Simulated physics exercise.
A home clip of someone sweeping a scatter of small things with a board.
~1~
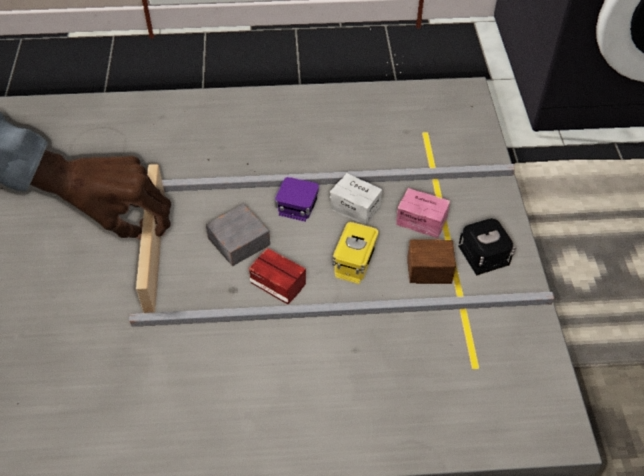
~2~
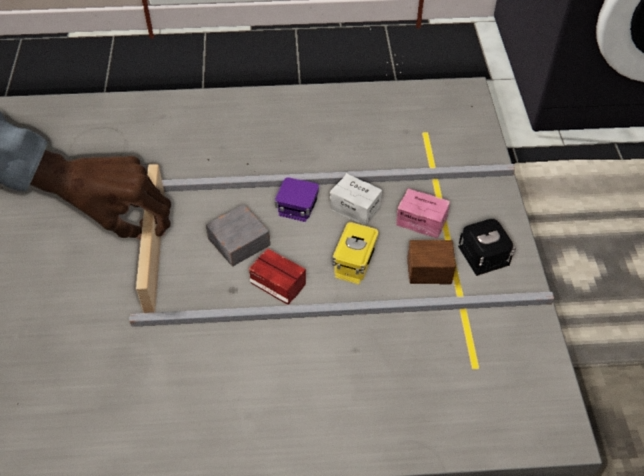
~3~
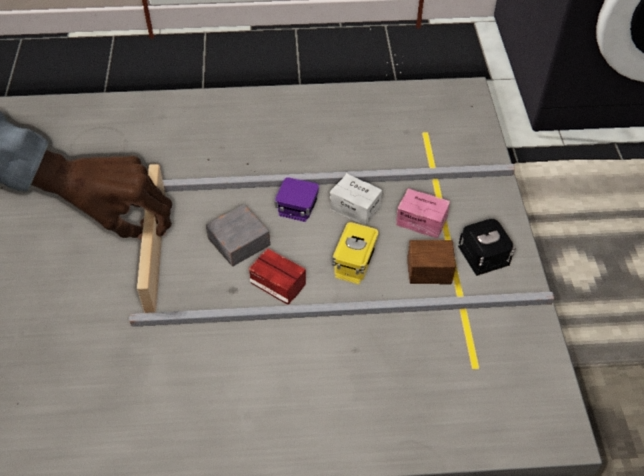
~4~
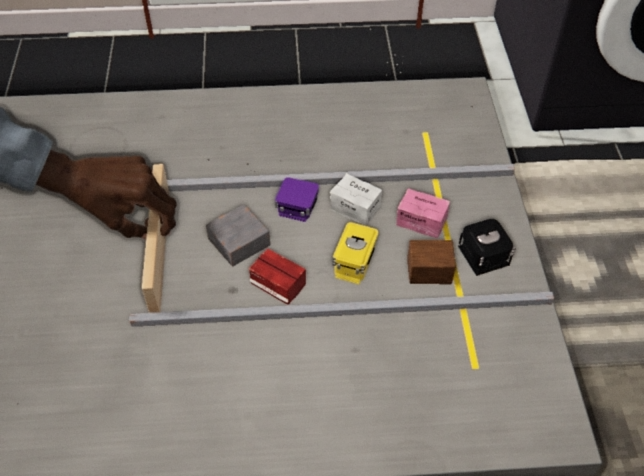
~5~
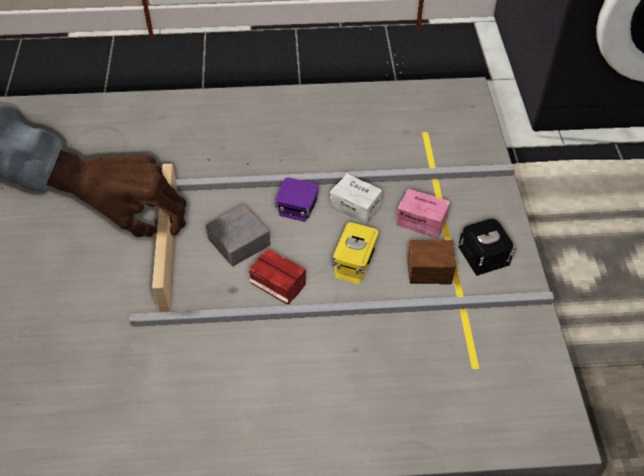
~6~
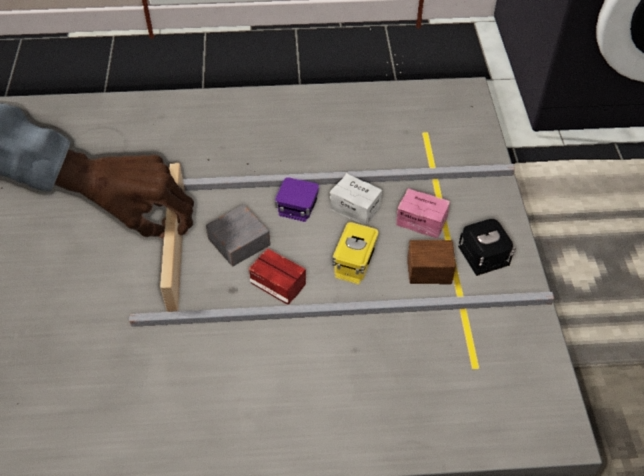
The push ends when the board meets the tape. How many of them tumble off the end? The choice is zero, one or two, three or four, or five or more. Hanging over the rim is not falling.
The number that fall off is one or two.
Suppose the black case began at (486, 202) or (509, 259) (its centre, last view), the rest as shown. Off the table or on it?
In that order, it falls; tumbles off.
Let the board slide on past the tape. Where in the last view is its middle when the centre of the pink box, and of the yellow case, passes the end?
At (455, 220) for the pink box; at (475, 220) for the yellow case.
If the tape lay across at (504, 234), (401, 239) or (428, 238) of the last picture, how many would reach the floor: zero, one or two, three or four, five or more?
The falls would be five or over; no fall at all; 1 or 2.
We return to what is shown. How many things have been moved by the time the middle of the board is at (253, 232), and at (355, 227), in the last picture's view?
The counts are 2 and 8.
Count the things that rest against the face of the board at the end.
In contact: 3.
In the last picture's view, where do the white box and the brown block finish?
The white box at (498, 187), the brown block at (547, 268).
Soon after, none off yet; black case at rest near (486, 246); pink box at rest near (423, 213); brown block at rest near (431, 262).
In the end, the number that fall off is one or two; gone, black case.
